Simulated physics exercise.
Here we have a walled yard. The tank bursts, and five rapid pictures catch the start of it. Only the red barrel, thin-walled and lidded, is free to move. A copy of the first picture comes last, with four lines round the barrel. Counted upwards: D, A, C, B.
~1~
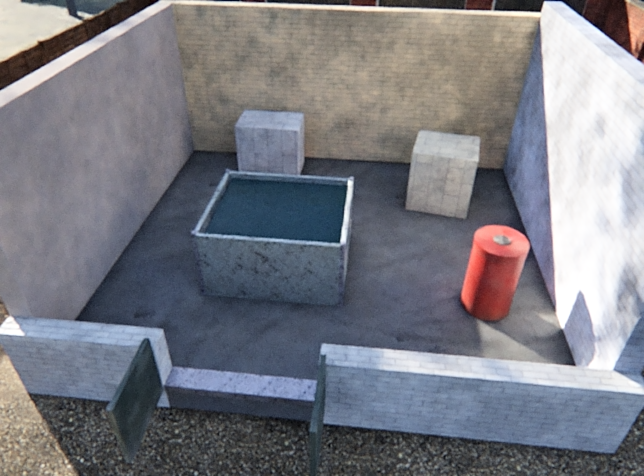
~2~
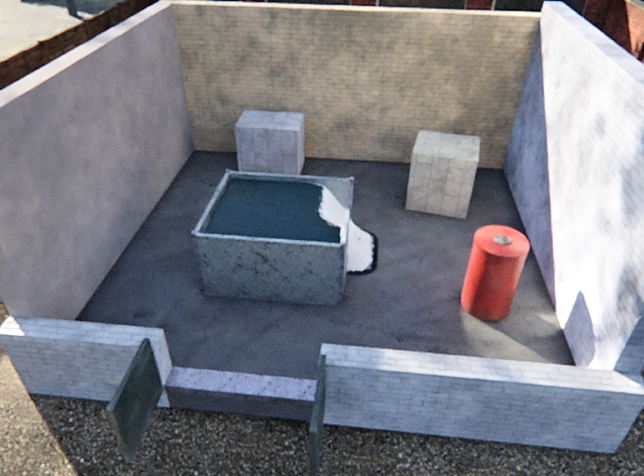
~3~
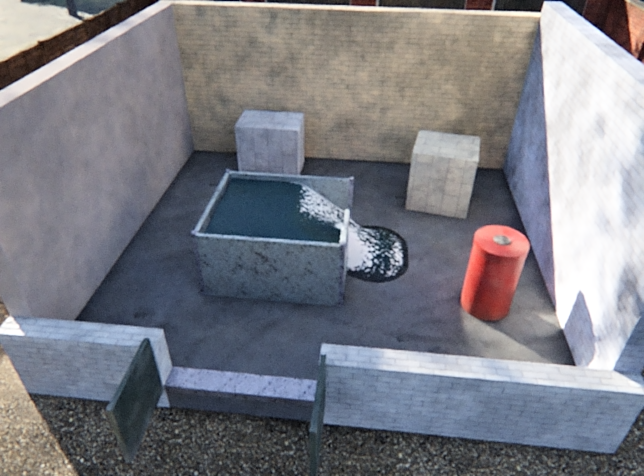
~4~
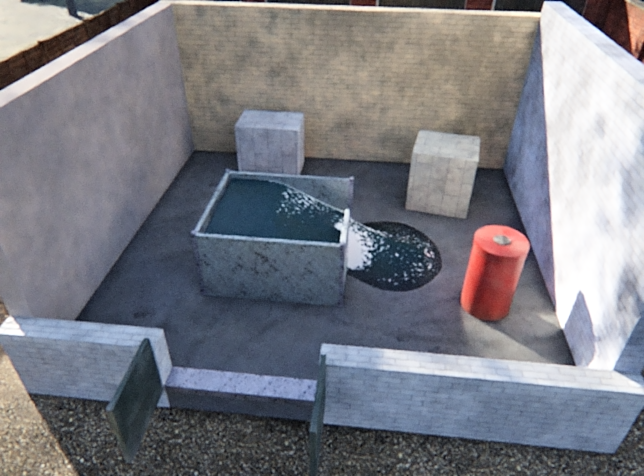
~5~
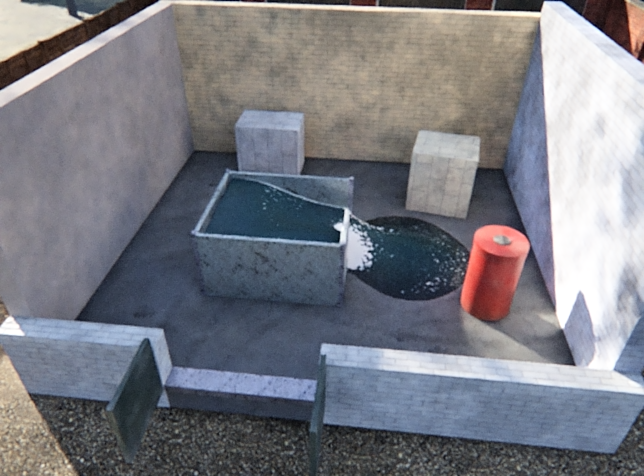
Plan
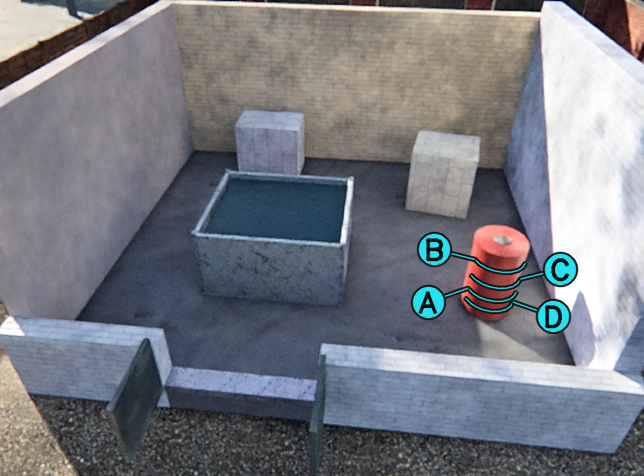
Water pouring from the right side of a stone tank in a walled yard, spreading across the ground beside a still red barrel.
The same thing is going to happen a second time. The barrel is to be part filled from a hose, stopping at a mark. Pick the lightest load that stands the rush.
Take A.
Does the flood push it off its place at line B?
No.
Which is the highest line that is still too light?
Here it is line D.
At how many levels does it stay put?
Three of them.
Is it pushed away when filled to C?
No, that is safe.
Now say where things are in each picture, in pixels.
The first frame shows lid of the red barrel at (502, 241); tank full, its middle at (280, 210); open gate at (242, 340).
In the second frame, 1 % of the ground under water, its edge towards the barrel at (365, 268).
In the third frame, 3 % of the ground under water, its edge towards the barrel at (400, 265).
In the fourth frame, 6 % of the ground under water, its edge towards the barrel at (421, 280).
The fifth frame shows lid of the red barrel at (502, 241); 10 % of the ground under water, its edge towards the barrel at (448, 285).
In cyan, A at (494, 301); B at (503, 272); C at (498, 288); D at (491, 311); from the bottom up D, A, C, B.
If A is chosen, it does not move.
If B is chosen, it does not move.
If C is chosen, it does not move.
If D is chosen, it is pushed about its own width away.
